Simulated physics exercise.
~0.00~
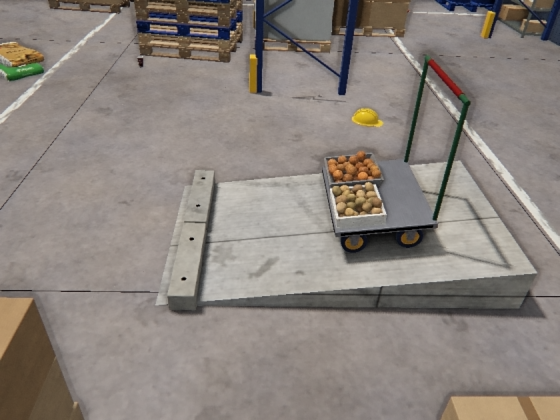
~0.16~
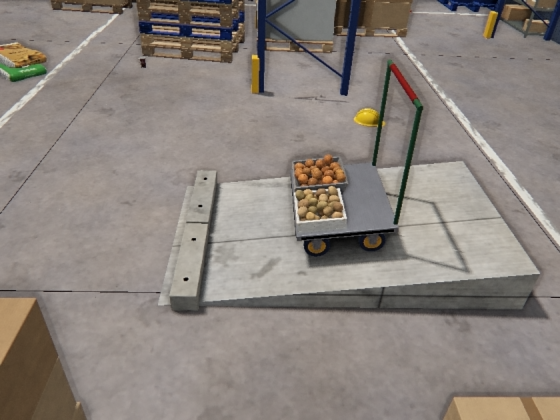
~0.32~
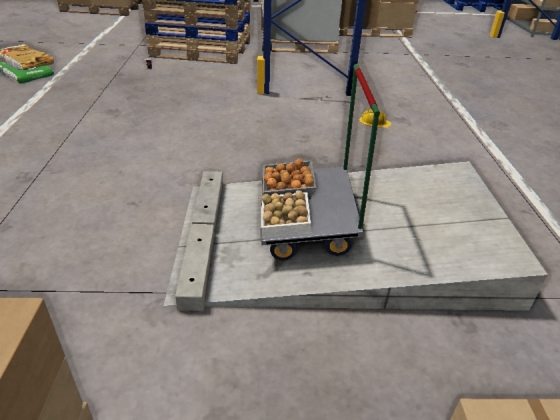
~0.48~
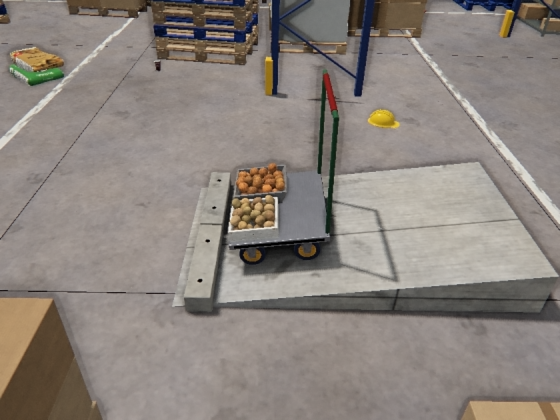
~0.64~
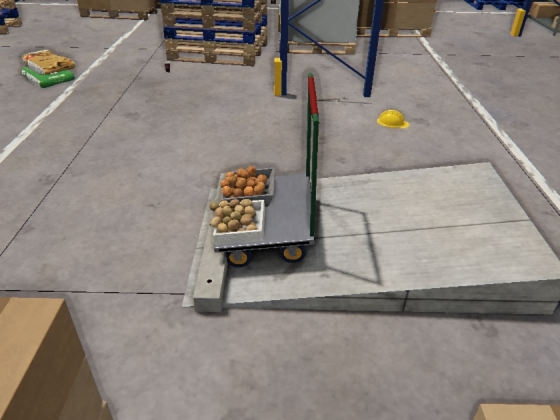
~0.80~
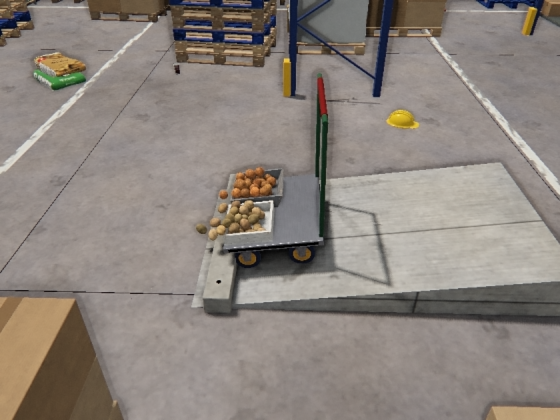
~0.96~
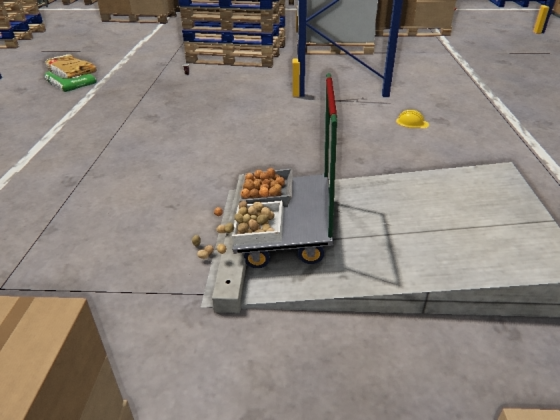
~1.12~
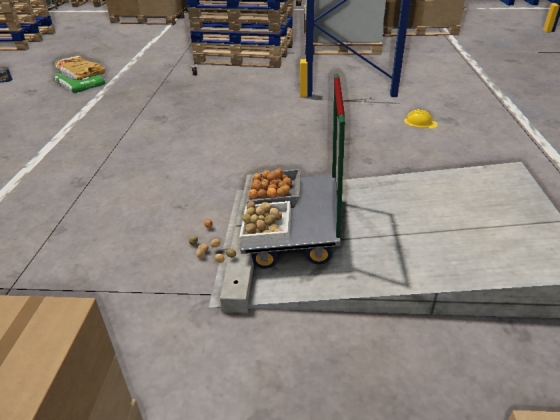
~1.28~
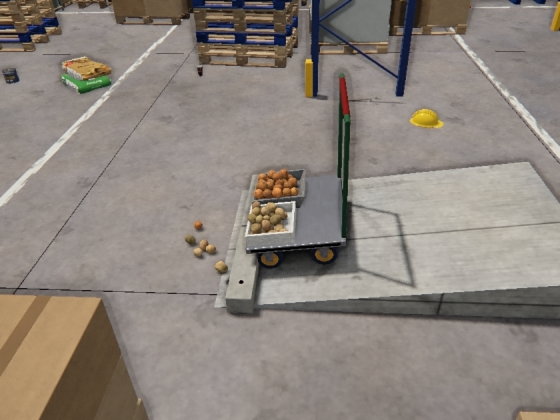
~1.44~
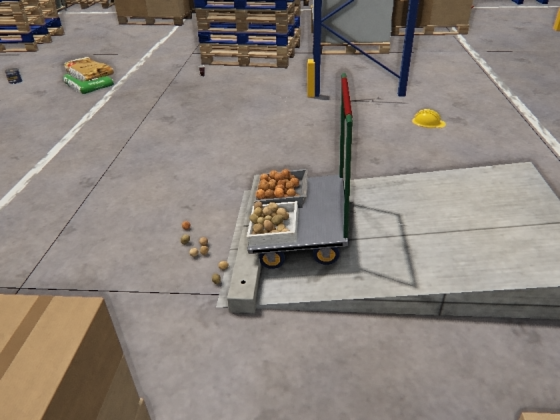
A trolley rolls down a ramp, stops at the kerb, and spills some onions ahead.
